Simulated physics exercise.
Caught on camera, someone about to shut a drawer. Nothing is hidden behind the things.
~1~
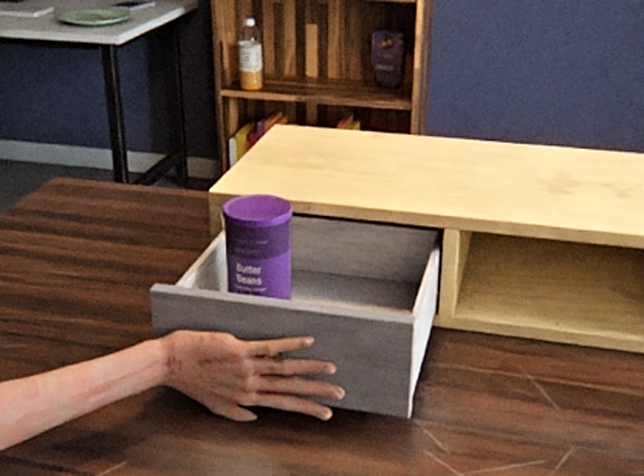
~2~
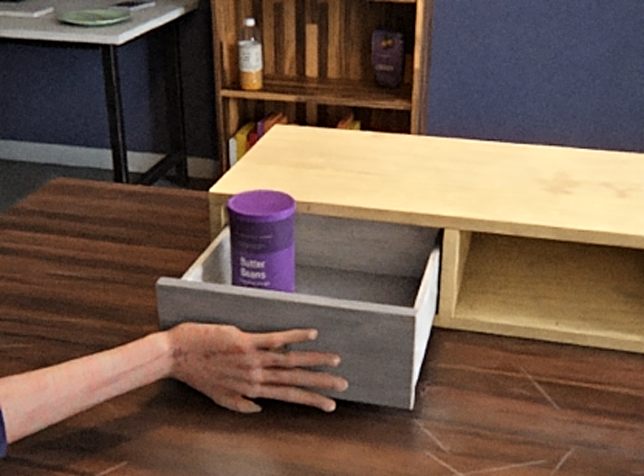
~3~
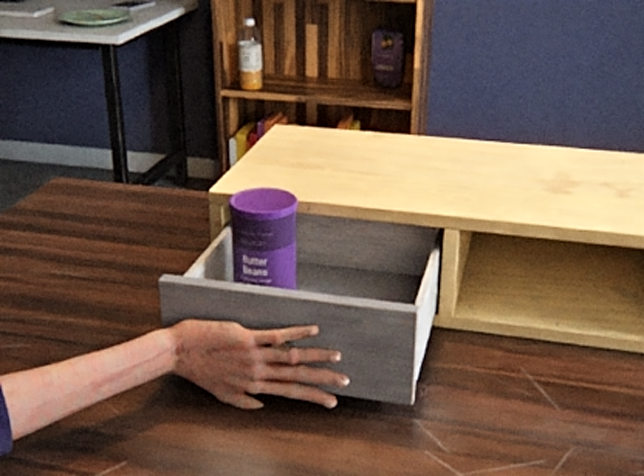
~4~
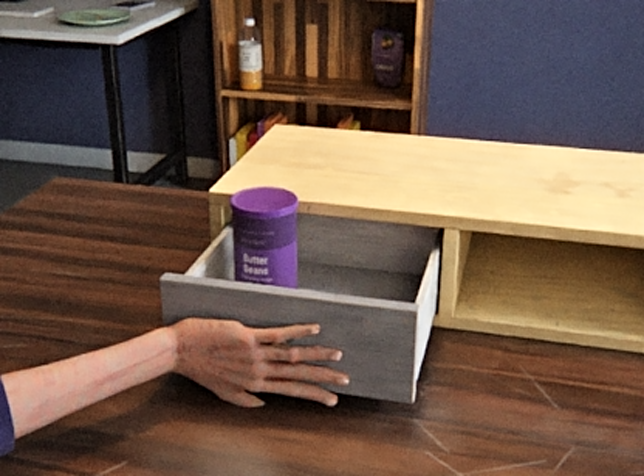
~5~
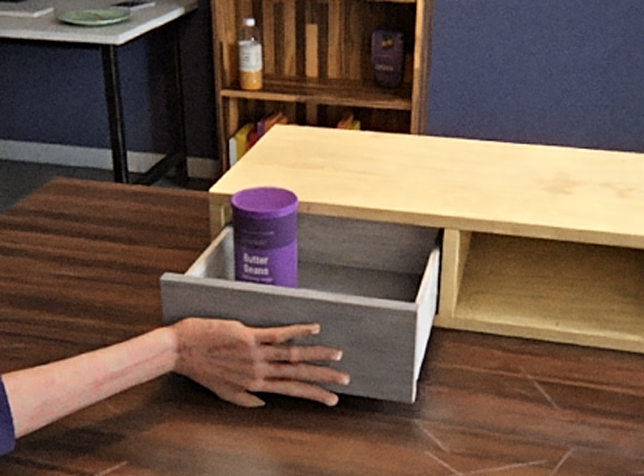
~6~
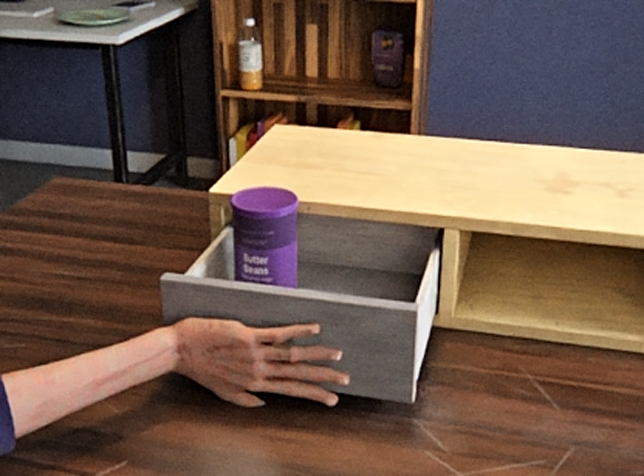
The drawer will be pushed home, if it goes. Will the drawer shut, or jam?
The drawer jams.
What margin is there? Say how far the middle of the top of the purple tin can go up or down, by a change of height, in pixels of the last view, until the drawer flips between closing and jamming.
About 32 pixels down.
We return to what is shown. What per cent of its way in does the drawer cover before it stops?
Roughly 45 per cent.
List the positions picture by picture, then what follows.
The first picture shows drawer (312, 294) wide open; purple tin (258, 264).
The second picture shows drawer (315, 288) wide open; chest (461, 226).
The third picture shows drawer (316, 286) wide open; purple tin (264, 256).
The fourth picture shows drawer (317, 284) wide open; chest (461, 226).
The fifth picture shows drawer (317, 284) wide open; purple tin (265, 254).
The sixth picture shows drawer (317, 284) wide open; chest (461, 226).
Then, 0.46 s after the last picture, drawer about half in.
At rest, the drawer stays ajar.
